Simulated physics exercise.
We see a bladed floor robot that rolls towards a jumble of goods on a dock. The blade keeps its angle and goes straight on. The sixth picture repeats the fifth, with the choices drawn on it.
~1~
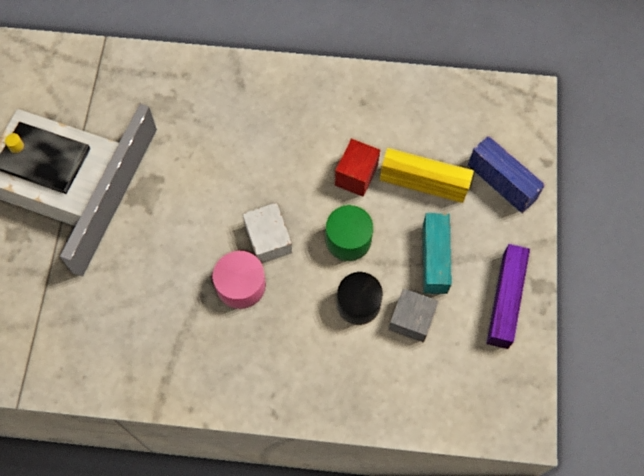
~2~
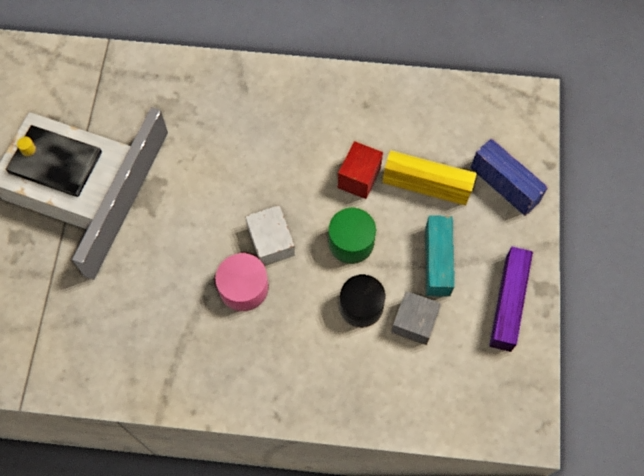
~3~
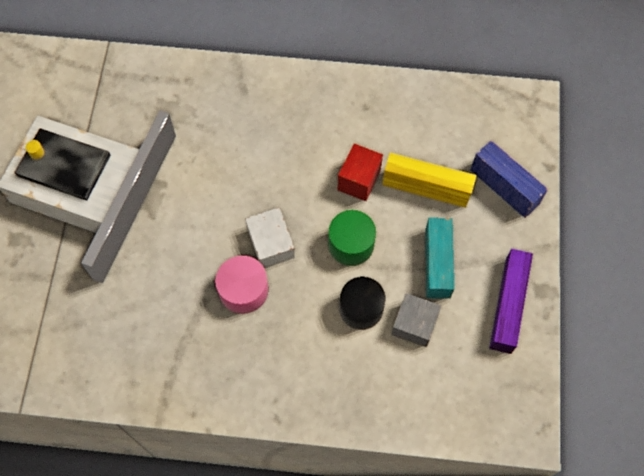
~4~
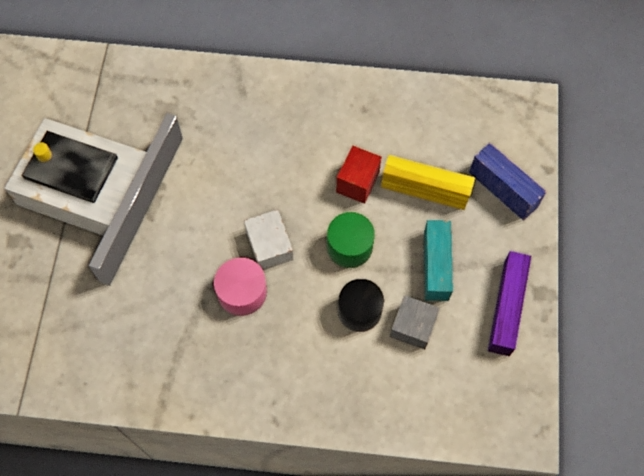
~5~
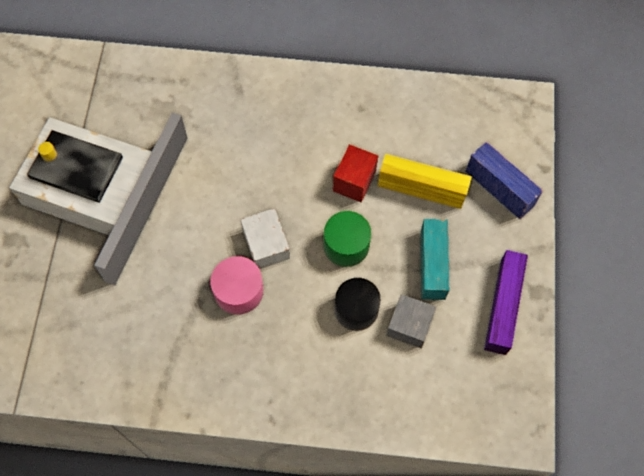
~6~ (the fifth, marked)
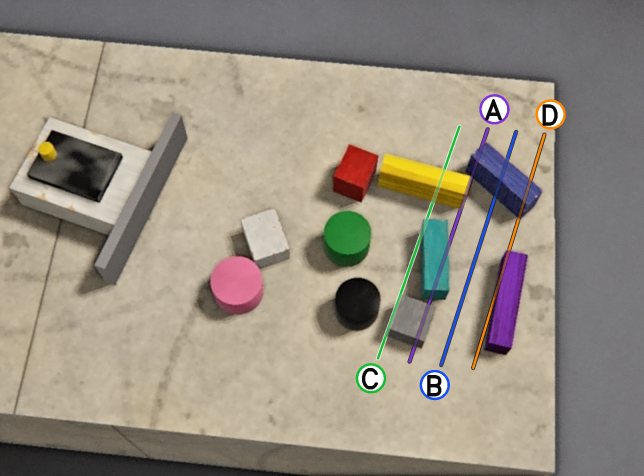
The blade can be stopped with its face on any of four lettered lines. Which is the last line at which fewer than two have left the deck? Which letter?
As far as mark B.
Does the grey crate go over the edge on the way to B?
No.
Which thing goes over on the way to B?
The yellow stick.
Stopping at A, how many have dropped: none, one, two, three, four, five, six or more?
The count is none.
On the copy, A at (451, 239); B at (481, 242); C at (421, 236); D at (511, 245).
On B. First, robot (202, 179); pink canister (263, 293); white crate (284, 247).
Then, robot (324, 191); yellow stick (482, 195); turquoise bar (451, 260).
Finally, robot (421, 200); yellow stick over the edge; purple stick (541, 314); one fallen.
By contrast, A is within the limit but short; C is within the limit but short; D drops three.
